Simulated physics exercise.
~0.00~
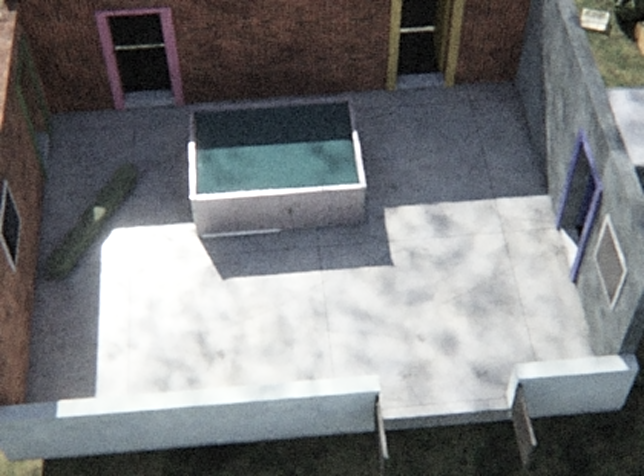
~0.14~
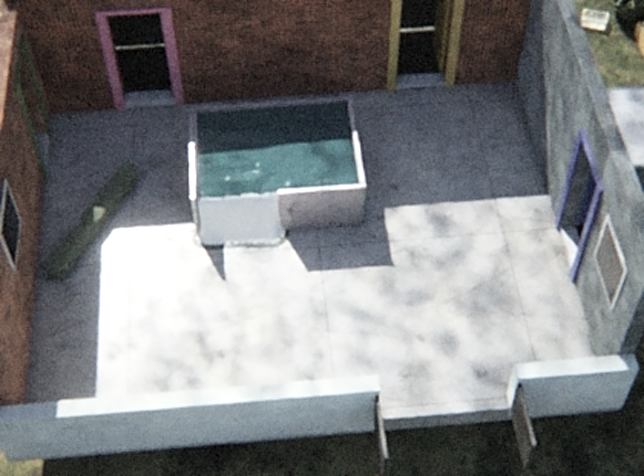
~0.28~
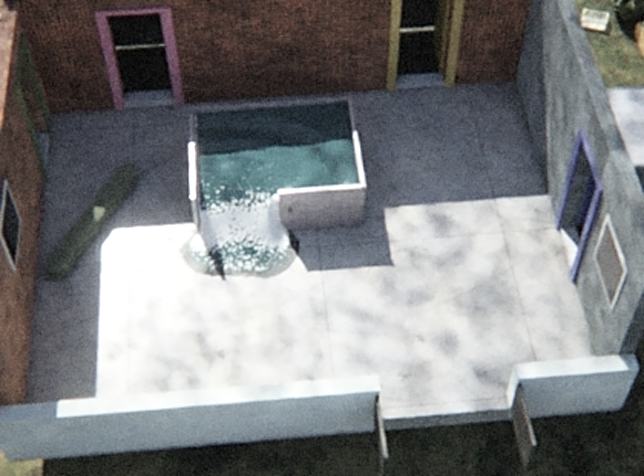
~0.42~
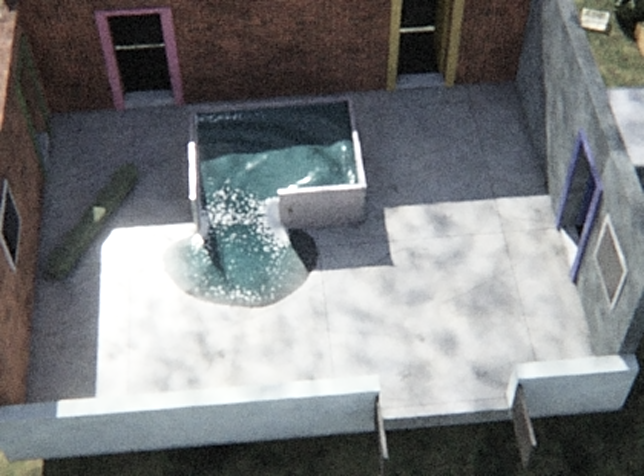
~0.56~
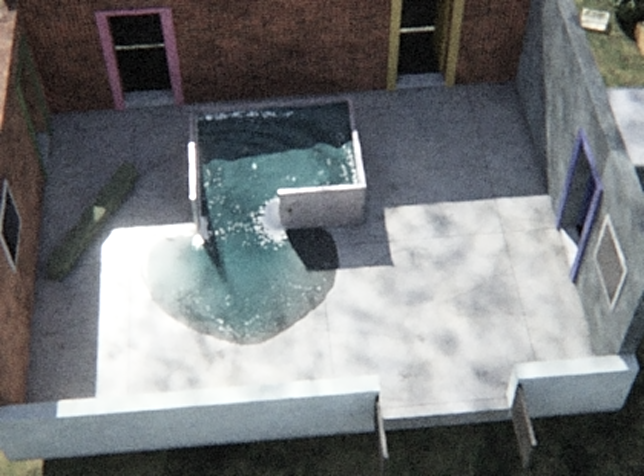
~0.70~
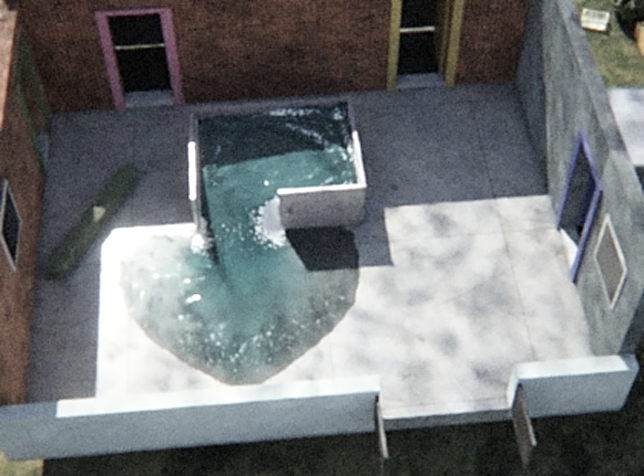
A white-walled tank of green water stands towards the back of a pale paved court, seen from above, with brick walls behind and at left and a grey wall at right. Pink and yellow doorways are at the back, a blue one at right, and a dark green shape lies at left. The tank's front left side gives way and foaming water pours out, spreading forward across the sunlit floor in a widening rounded sheet, while the camera stays still.
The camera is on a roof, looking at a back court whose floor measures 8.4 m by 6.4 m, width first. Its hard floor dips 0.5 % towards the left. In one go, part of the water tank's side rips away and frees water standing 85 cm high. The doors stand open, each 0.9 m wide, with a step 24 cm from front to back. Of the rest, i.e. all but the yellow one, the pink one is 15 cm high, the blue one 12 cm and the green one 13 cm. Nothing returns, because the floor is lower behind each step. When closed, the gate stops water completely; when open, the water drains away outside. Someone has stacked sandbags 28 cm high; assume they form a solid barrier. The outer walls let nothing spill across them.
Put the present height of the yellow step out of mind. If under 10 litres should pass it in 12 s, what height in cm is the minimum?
The minimum is around 6.5 cm.
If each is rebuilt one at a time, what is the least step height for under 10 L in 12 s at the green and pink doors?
You'd want about 11.0 centimetres at green and about 15 centimetres at pink.
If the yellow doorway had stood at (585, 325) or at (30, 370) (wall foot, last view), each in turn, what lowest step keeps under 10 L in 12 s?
You'd want roughly 12.0 cm there first, then roughly 29 cm.
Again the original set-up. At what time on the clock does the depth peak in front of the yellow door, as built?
Peak time: Around 10.0 s.
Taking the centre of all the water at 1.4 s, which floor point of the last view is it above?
The balance point sits at roughly (261, 229).
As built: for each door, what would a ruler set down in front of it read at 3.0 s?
In cm: Yellow 0, pink 0, blue 0, green 0.
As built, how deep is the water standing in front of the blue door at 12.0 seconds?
The depth there is around 6.5 cm.
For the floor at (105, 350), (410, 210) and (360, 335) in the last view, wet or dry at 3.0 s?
Listed order - soaked through, unwetted, soaked through.
After 1.4 s water covers 30 % of the floor, deepest (48 cm) near (230, 238); it has not reached the yellow door.
After 3.0 s water covers 40 % of the floor, deepest (41 cm) near (36, 433); it has not reached the yellow door.
After 12.0 s water covers 95 % of the floor, deepest (15 cm) near (43, 218); 8 cm at the yellow door, 0 litres in over its 10 cm step.
At the yellow door as built, the water arrived by 7.8 s and peaked near 10 cm at 10.2 s.
With a step of 5.5 cm, 17 litres would have come in within the 12 s; with 7.5 cm, 5 litres. So under 10 litres takes about 6.5 cm.
